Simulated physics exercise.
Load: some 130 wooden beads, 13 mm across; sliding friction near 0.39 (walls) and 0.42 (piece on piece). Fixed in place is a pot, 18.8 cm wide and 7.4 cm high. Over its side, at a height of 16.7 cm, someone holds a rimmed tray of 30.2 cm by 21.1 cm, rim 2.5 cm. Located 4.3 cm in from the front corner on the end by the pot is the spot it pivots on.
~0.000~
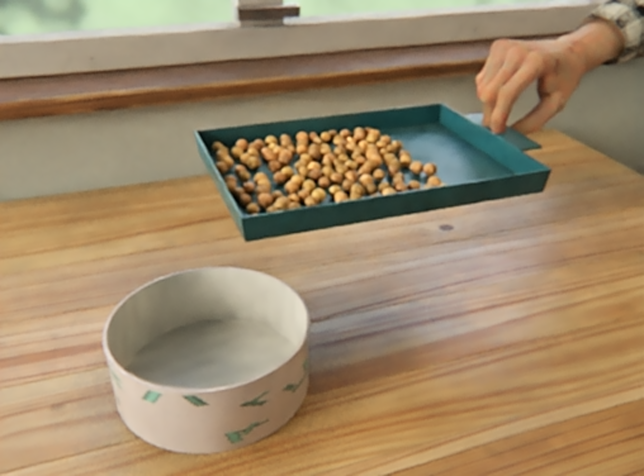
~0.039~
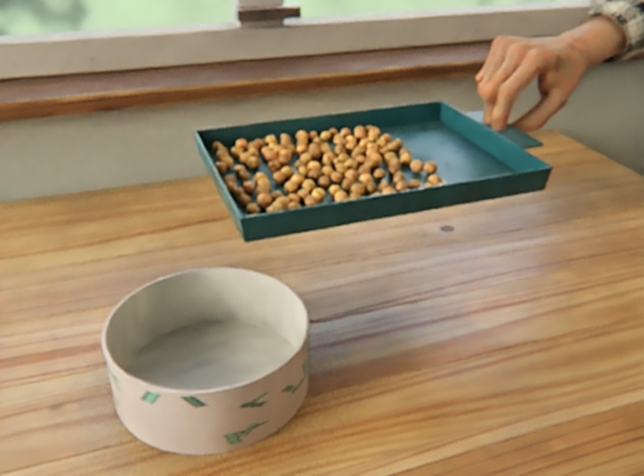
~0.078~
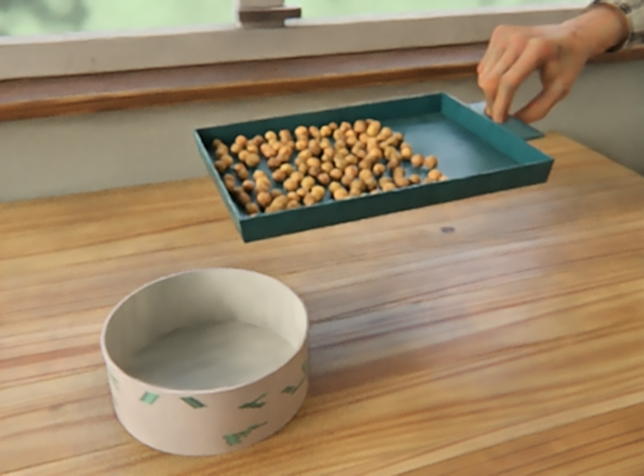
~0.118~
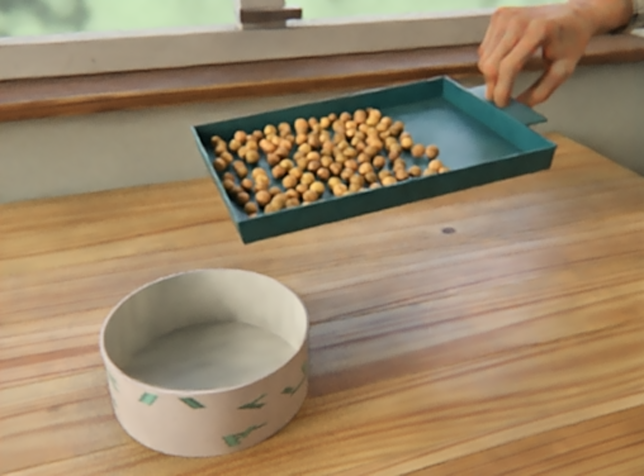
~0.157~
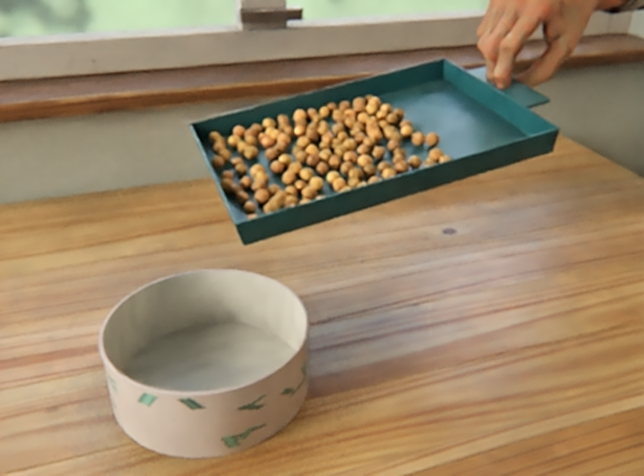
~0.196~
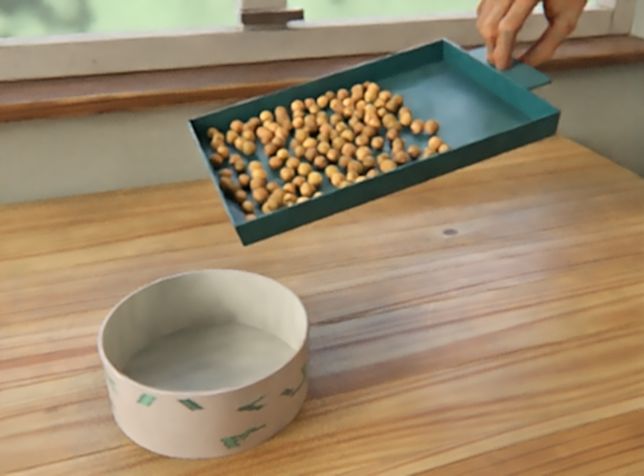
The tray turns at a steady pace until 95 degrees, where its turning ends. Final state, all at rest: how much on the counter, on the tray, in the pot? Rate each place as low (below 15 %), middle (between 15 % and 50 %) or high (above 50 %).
Ratings: Counter low; tray low; pot high.
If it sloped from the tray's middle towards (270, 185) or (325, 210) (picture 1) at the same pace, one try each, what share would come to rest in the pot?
Roughly 50 per cent on the first try and 90 per cent on the second.
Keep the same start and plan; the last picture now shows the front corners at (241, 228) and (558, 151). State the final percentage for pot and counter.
The pot gets 75 and the counter 25.
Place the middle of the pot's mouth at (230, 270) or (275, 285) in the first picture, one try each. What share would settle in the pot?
About 5 and 5 per cent.
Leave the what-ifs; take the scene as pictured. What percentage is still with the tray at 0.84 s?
Some 100 per cent of the load.
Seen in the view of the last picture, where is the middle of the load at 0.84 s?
Expected load position: Near (222, 138).
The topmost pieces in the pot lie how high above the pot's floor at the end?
It reaches roughly 3.0 cm.
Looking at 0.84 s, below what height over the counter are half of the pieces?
I'd put it near 24 cm.
After 0.58 s, tilt 53 degrees; the tray holds 100 %, the pot 0 %.
After 0.84 s, tilt 80 degrees; the tray holds 100 %, the pot 0 %.
After 1.20 s, tilt 95 degrees; the tray holds 20 %, the pot 60 %.
At rest (2.4 s), counter 10 %, tray 0 %, pot 90 %.
